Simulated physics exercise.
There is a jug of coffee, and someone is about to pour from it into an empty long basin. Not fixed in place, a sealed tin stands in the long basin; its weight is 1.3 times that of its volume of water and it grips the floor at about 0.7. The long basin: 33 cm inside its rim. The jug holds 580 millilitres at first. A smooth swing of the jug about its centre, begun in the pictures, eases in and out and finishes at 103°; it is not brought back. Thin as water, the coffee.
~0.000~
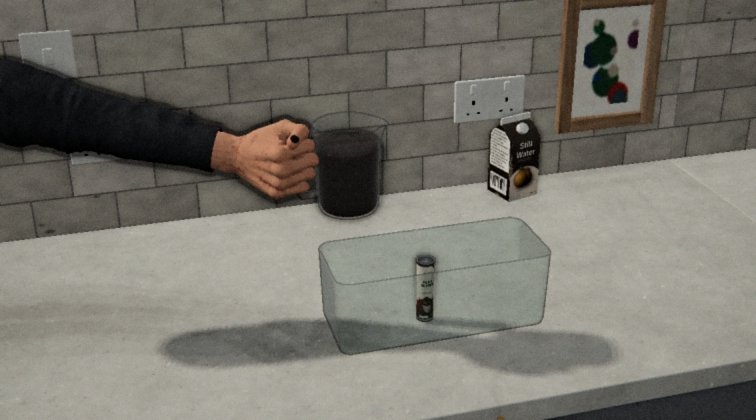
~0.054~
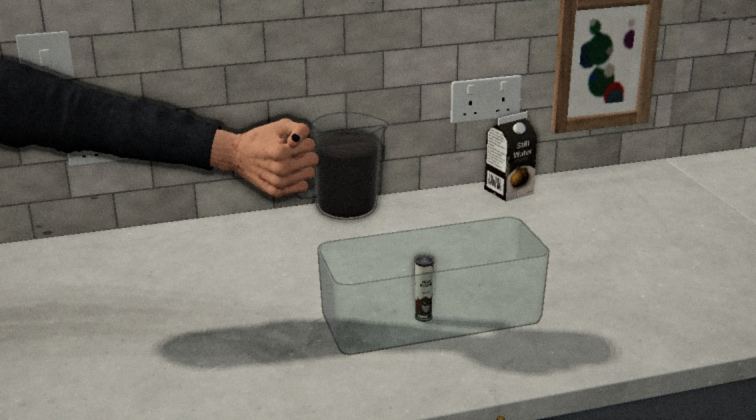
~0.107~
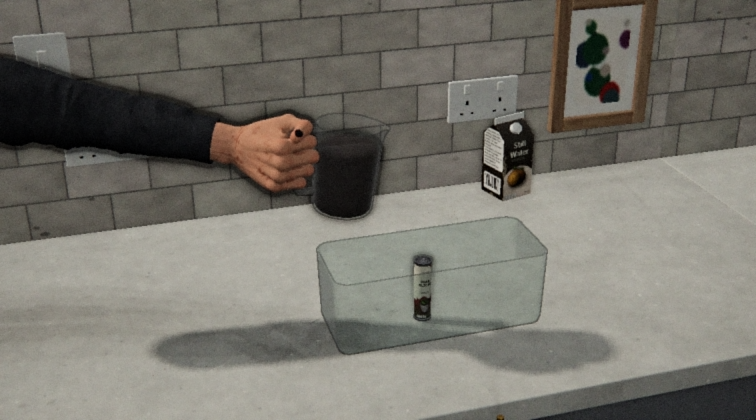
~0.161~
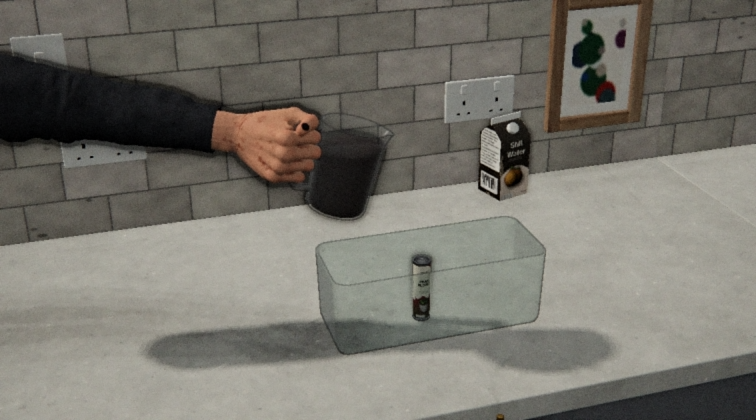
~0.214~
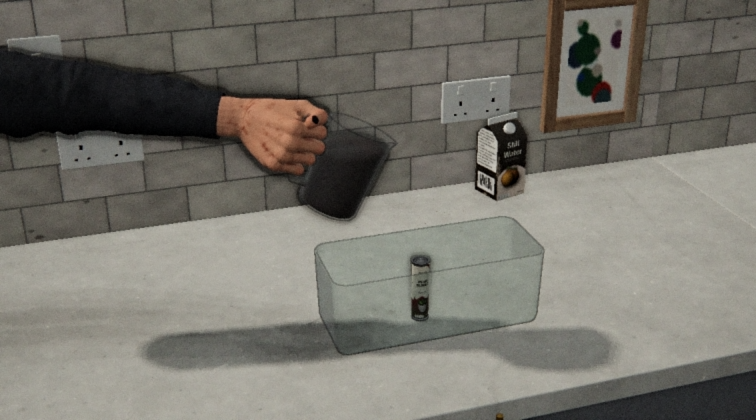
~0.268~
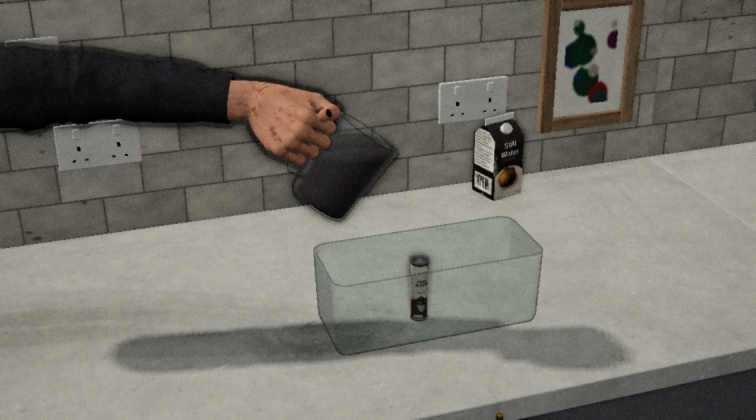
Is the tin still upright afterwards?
It stays vertical.
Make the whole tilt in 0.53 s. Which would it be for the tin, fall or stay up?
The tin would stay balanced.
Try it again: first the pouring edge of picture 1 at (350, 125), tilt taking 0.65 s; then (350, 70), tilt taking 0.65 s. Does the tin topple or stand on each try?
In the first try it comes down; in the second it comes down.
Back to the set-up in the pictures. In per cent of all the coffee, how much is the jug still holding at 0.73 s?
Around 22 in a hundred.
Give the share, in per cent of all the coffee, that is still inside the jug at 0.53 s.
Portion remaining: Approx. 66 per cent.
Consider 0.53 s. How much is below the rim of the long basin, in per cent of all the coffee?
Fraction in basin: Approx. 8%.
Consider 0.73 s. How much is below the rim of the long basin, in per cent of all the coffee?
Near 56 per cent of the total.
Then, 0.53 s in, the tilt is 95° and 66 per cent is still to pour; the tin stands where it began.
Then, 0.73 s in, the tilt is 103° and 22 per cent is still to pour; the tin stands where it began.
Then, 0.93 s in, the tilt is 103° and 4 per cent is still to pour; the tin stands where it began.
Then, 1.15 s in, the tilt is 103° and 0 per cent is still to pour; the tin stands where it began.
Finally, the tin stands where it began.
